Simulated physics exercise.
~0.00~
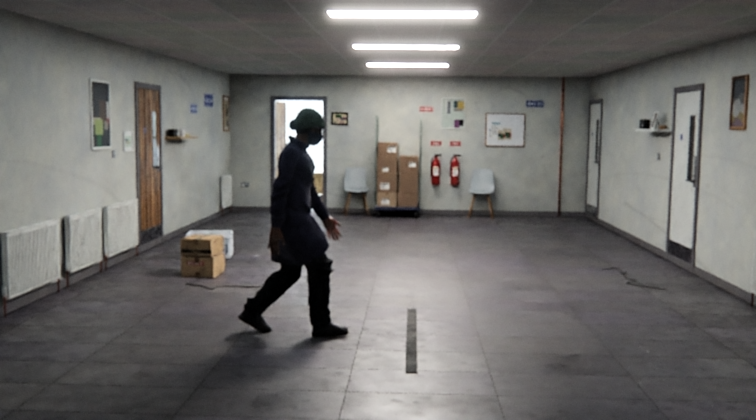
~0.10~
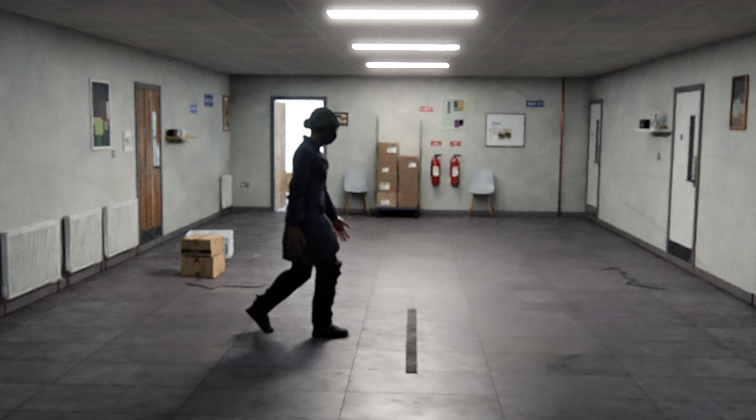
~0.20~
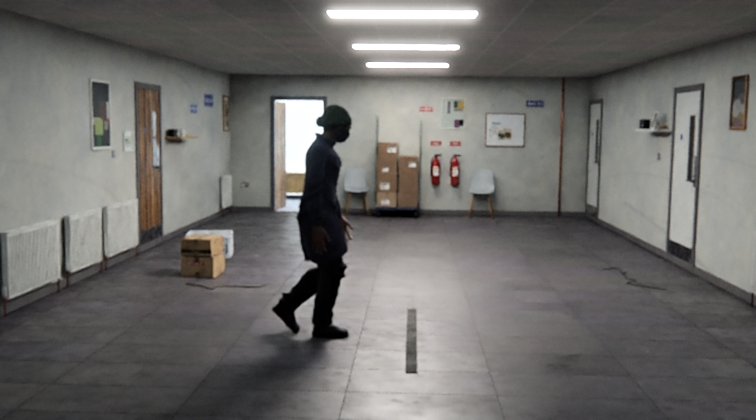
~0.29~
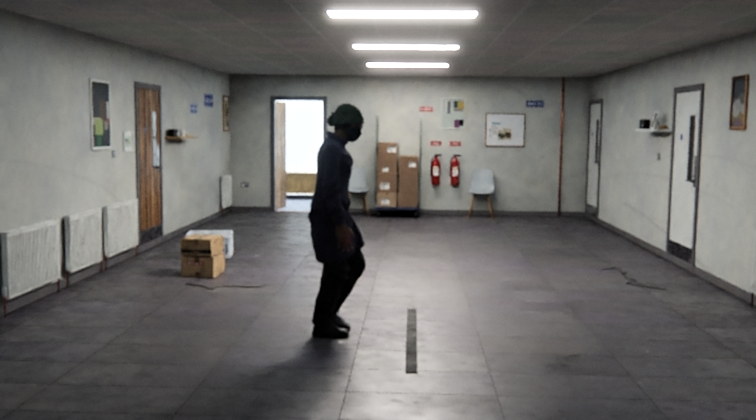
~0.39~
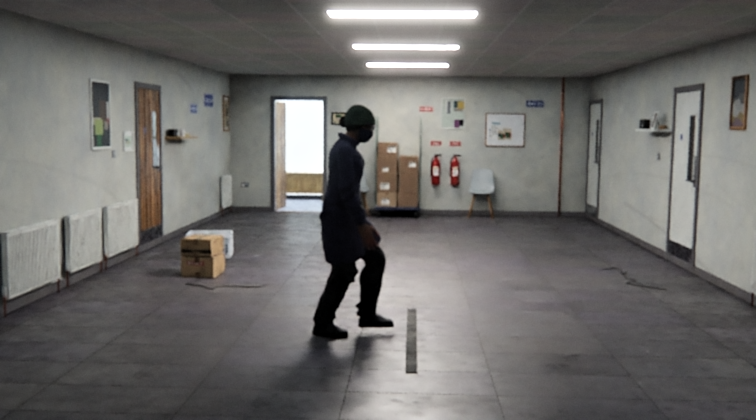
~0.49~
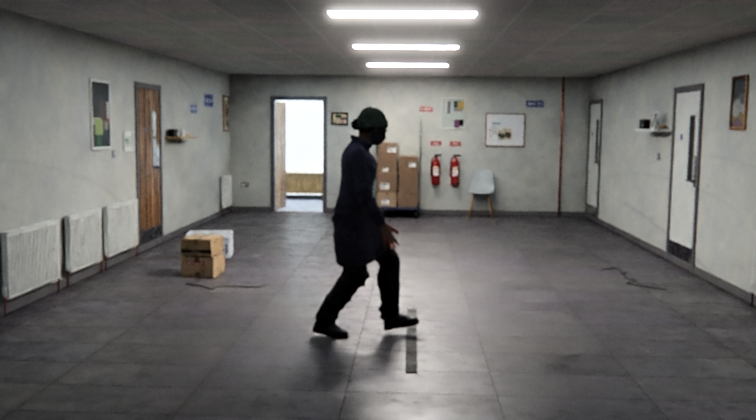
A person in dark clothes and a cap walks right across the room, arms swinging slightly.
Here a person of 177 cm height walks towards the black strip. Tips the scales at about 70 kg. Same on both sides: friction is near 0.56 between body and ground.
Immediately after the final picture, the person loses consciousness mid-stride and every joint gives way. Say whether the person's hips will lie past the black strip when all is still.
It is going to carry over the line.
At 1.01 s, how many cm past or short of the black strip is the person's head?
Some 35 cm past it.
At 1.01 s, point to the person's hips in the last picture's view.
You'd see it close to (394, 282) then.
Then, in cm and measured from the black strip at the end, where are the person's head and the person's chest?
Person's head: 80 cm past; person's chest: 60 cm past.
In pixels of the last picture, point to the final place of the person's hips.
In the last picture it sits at about pixel (449, 302).
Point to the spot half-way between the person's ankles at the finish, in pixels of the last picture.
Close to pixel (390, 321).
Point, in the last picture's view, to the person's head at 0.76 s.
Roughly (403, 175) in the last view.
After 0.76 s the person's hips are 23 cm short of the black strip, near (383, 254) in the last picture's view.
After 1.01 s the person's hips are 14 cm short of the black strip, near (394, 282) in the last picture's view; the person's head 37 cm past the black strip.
After 1.31 s the person's hips are 18 cm past the black strip, near (435, 295) in the last picture's view.
Final state at 2.5 s, person's hips cross the black strip; person's head crosses the black strip; person's chest crosses the black strip.
